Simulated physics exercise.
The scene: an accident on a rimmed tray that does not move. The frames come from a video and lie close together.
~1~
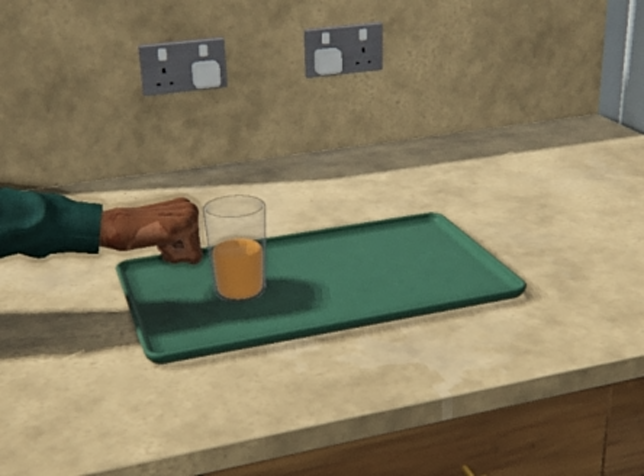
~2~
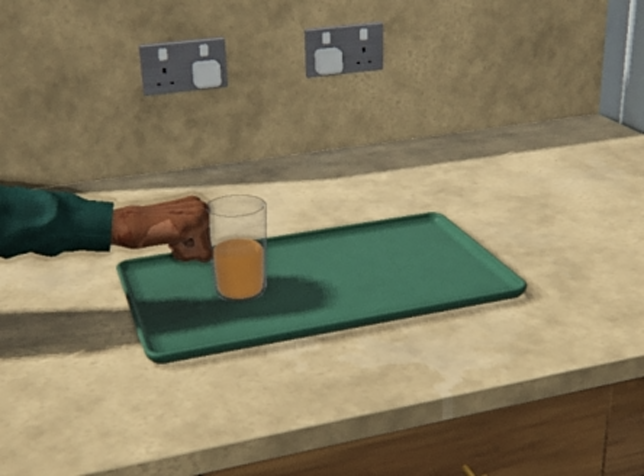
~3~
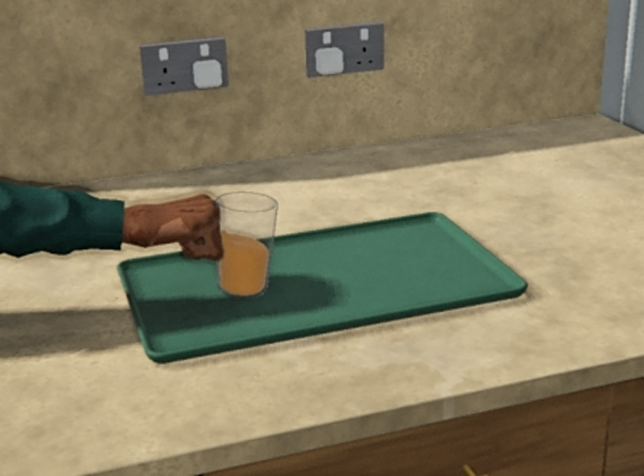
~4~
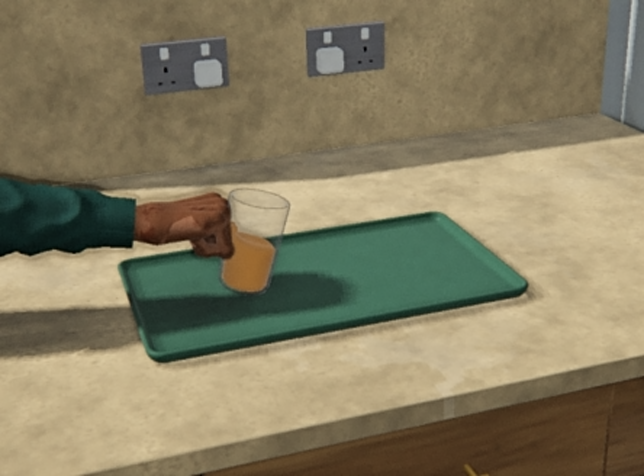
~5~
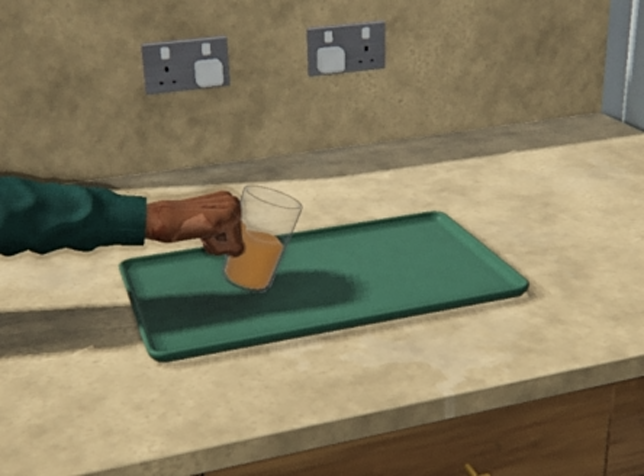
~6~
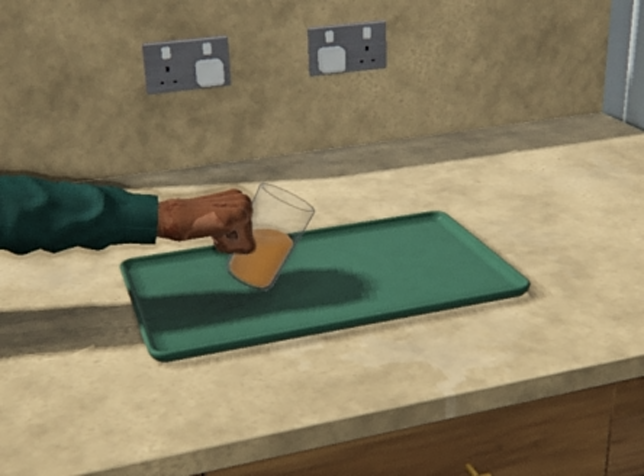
A hand pushes a glass of orange juice rightward, tilting it over a green tray.
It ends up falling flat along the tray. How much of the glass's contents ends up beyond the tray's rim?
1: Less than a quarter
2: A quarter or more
2, A quarter or more.
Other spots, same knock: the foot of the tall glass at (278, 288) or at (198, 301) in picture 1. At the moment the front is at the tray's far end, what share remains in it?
Try 1: 60 %; try 2: 35 %.
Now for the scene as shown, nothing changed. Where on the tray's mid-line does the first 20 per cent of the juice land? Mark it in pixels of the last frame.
About (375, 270).
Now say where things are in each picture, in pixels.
In the first frame, it leans 0°; its right rim is at (263, 204); the juice meets the walls at (212, 251) and (259, 243); the tray's far rim is at (479, 247); the tray is clear ahead.
In the second frame, it leans 0°; its right rim is at (264, 203); the juice meets the walls at (213, 250) and (260, 243).
In the third frame, it leans 7°; its right rim is at (275, 203); the juice meets the walls at (221, 233) and (264, 243).
In the fourth frame, it leans 14°; its right rim is at (287, 203); the juice meets the walls at (229, 224) and (273, 243).
In the fifth frame, it leans 22°; its right rim is at (299, 205); the juice meets the walls at (235, 236) and (280, 239).
In the sixth frame, it leans 30°; its right rim is at (311, 209); the juice meets the walls at (239, 239) and (289, 234).
A moment on, the tall glass lies on its side and 100 per cent is in the glass, 0 on the tray and 0 above or beyond its rim.
Next, the tall glass lies on its side and 62 per cent is in the glass, 32 on the tray and 7 above or beyond its rim.
Then the tall glass lies on its side and 33 per cent is in the glass, 60 on the tray and 8 above or beyond its rim.
Later the tall glass lies on its side and 17 per cent is in the glass, 44 on the tray and 39 above or beyond its rim.
Finally, 62 per cent is held by tray and glass, 38 is off the tray.
